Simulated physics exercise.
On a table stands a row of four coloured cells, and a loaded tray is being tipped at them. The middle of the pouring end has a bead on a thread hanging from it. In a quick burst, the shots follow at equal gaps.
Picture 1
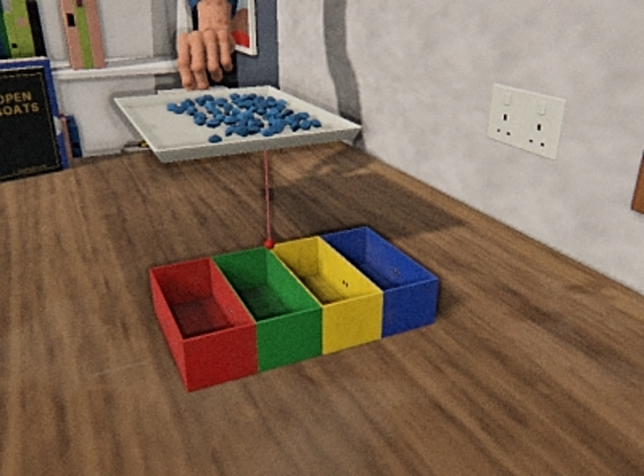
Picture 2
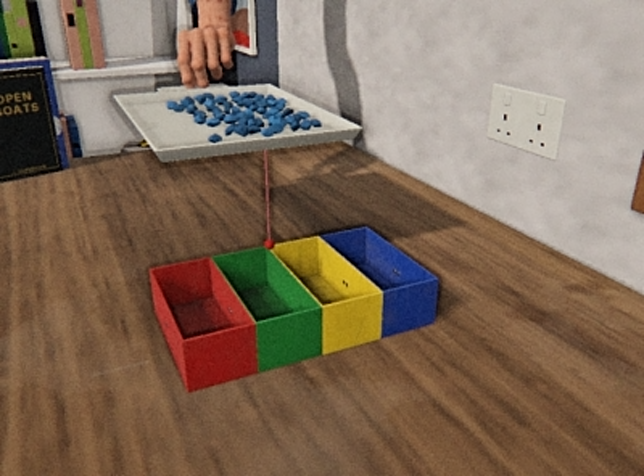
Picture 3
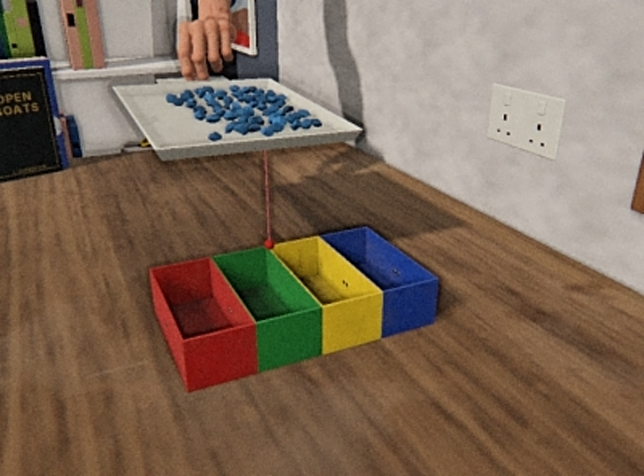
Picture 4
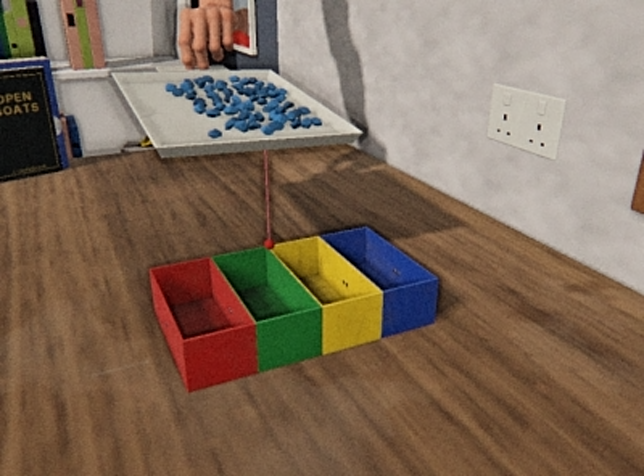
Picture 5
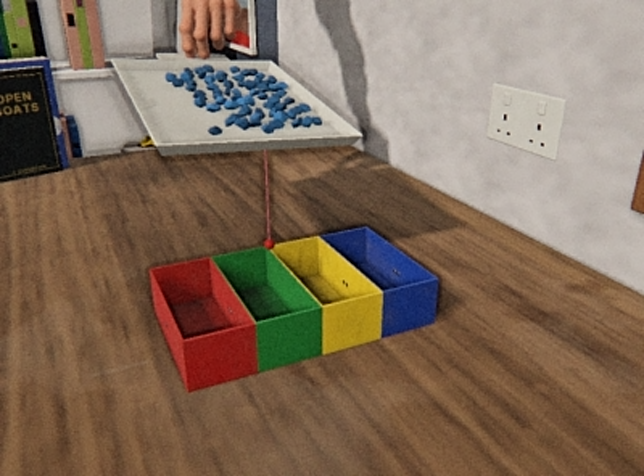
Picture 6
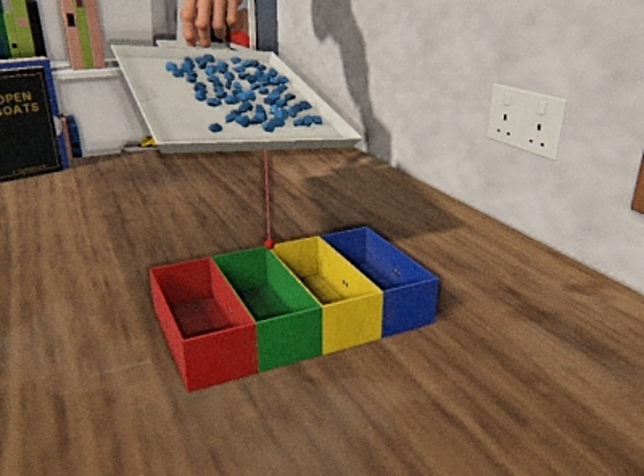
At the start, a hand holds a pale tray of small blue stones above a row of red, green, yellow and blue cells, a red bead hanging on a thread. The hand then lifts the far side, tilting the tray slightly toward the viewer, while the stones stay on it.
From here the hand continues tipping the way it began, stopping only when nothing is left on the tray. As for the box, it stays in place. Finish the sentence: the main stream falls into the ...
... Blue cell.
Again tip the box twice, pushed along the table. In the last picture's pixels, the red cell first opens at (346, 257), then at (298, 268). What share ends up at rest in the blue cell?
Near 0 % and 0 %.
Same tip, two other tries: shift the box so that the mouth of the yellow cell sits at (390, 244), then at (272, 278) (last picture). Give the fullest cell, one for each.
The first time it is that green cell, and the second time it is blue.
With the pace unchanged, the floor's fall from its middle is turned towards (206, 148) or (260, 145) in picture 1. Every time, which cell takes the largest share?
So the first one goes to red and the second to the cell in yellow.
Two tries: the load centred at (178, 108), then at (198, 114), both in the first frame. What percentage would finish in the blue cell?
Around 60 then around 50 per cent.
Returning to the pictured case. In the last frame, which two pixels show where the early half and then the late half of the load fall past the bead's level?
Around (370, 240) first; around (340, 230) second.
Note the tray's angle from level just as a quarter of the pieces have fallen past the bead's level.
It has tipped about 65 degrees.
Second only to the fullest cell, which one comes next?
That would be the cell in yellow.
Just after the last frame, tray tipped steeply; the larger part on the tray; roughly a quarter falling or outside the box.
A moment on, tray tipped right over; just a few on the tray; roughly two thirds in the blue cell; roughly a quarter in the yellow cell; about a tenth falling or outside the box.
Further on, tray tipped past a quarter turn; roughly two thirds in the blue cell; roughly a quarter in the yellow cell; about a tenth falling or outside the box.
When it is over, tray tipped past a quarter turn; roughly two thirds in the blue cell; roughly a quarter in the yellow cell; not one in the red cell; not one in the green cell; about a tenth outside the box.
